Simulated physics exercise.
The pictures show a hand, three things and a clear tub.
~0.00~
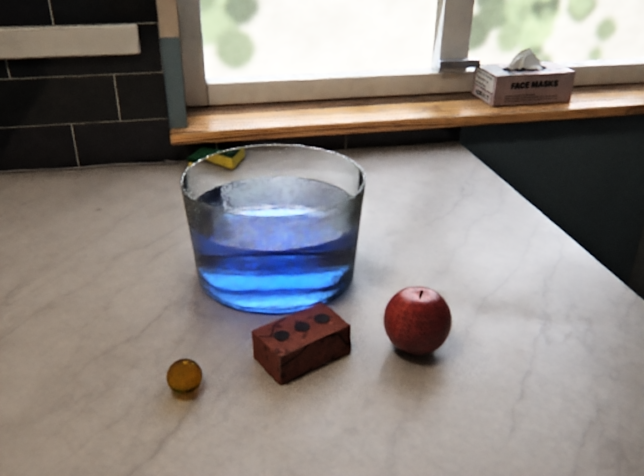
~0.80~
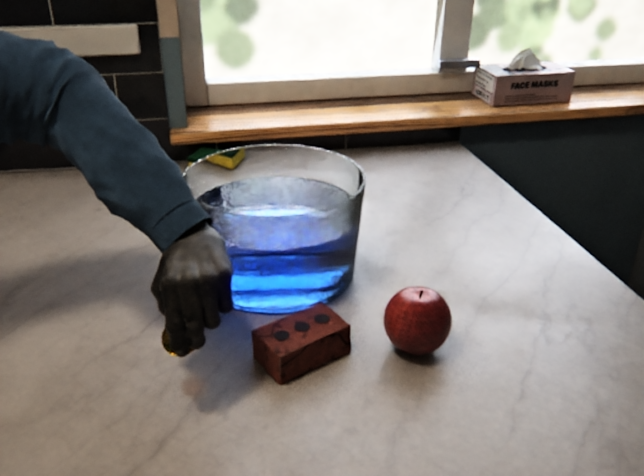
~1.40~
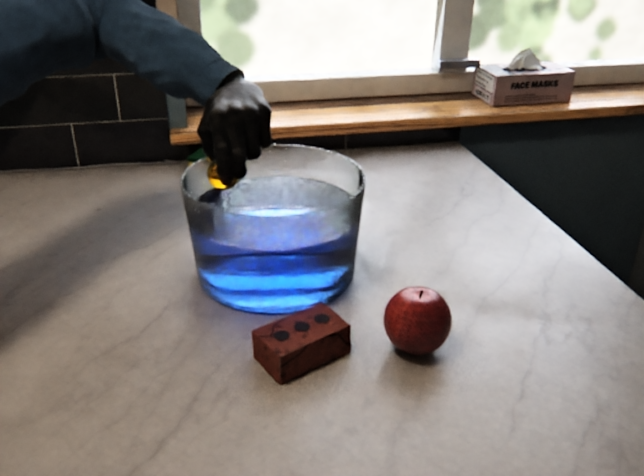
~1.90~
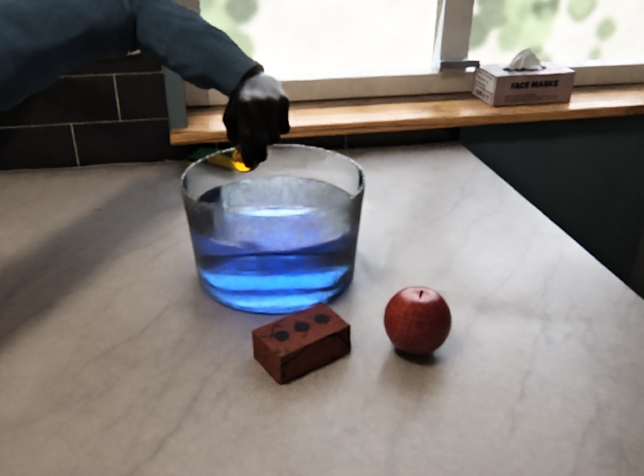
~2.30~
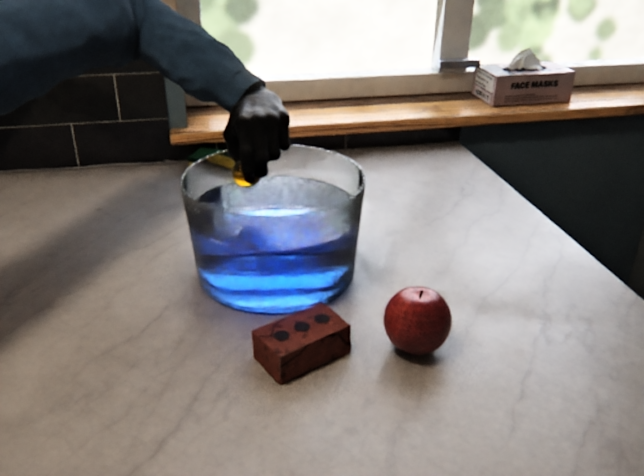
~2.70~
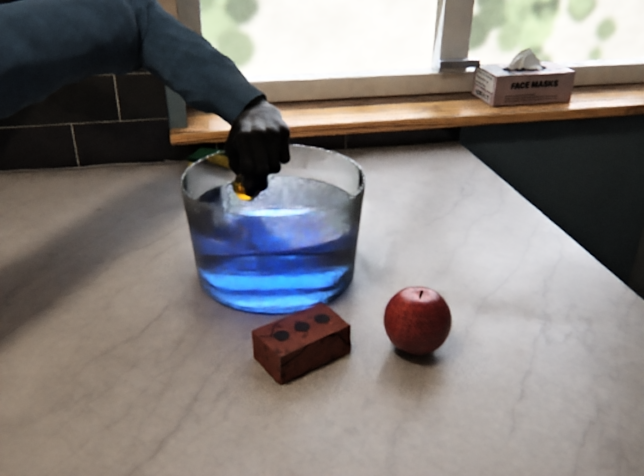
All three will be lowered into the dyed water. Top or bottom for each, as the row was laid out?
The left one goes to the bottom, the middle one goes to the bottom, the right one stays at the surface.
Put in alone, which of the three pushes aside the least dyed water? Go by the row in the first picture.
It is the one on the left.
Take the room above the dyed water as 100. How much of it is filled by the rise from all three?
Some 24 per cent.
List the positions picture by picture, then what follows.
The row from the left; glass marble (184, 376); piece of brick (302, 341); apple (418, 320), in the first frame.
A hand picks up the glass marble; glass marble (180, 338); apple (418, 320), in the second frame.
It is carried over; glass marble (224, 173); piece of brick (302, 341), in the third frame.
It is above the clear tub; glass marble (246, 158); apple (418, 320), in the fourth frame.
It comes down; glass marble (247, 173); piece of brick (302, 341), in the fifth frame.
It is just over the surface; glass marble (247, 186); piece of brick (302, 341); apple (418, 320), in the sixth frame.
By 4.0 s, the glass marble sinks.
By 8.0 s, the piece of brick sinks.
By 12.0 s, the apple rides on the surface; afloat, apple.
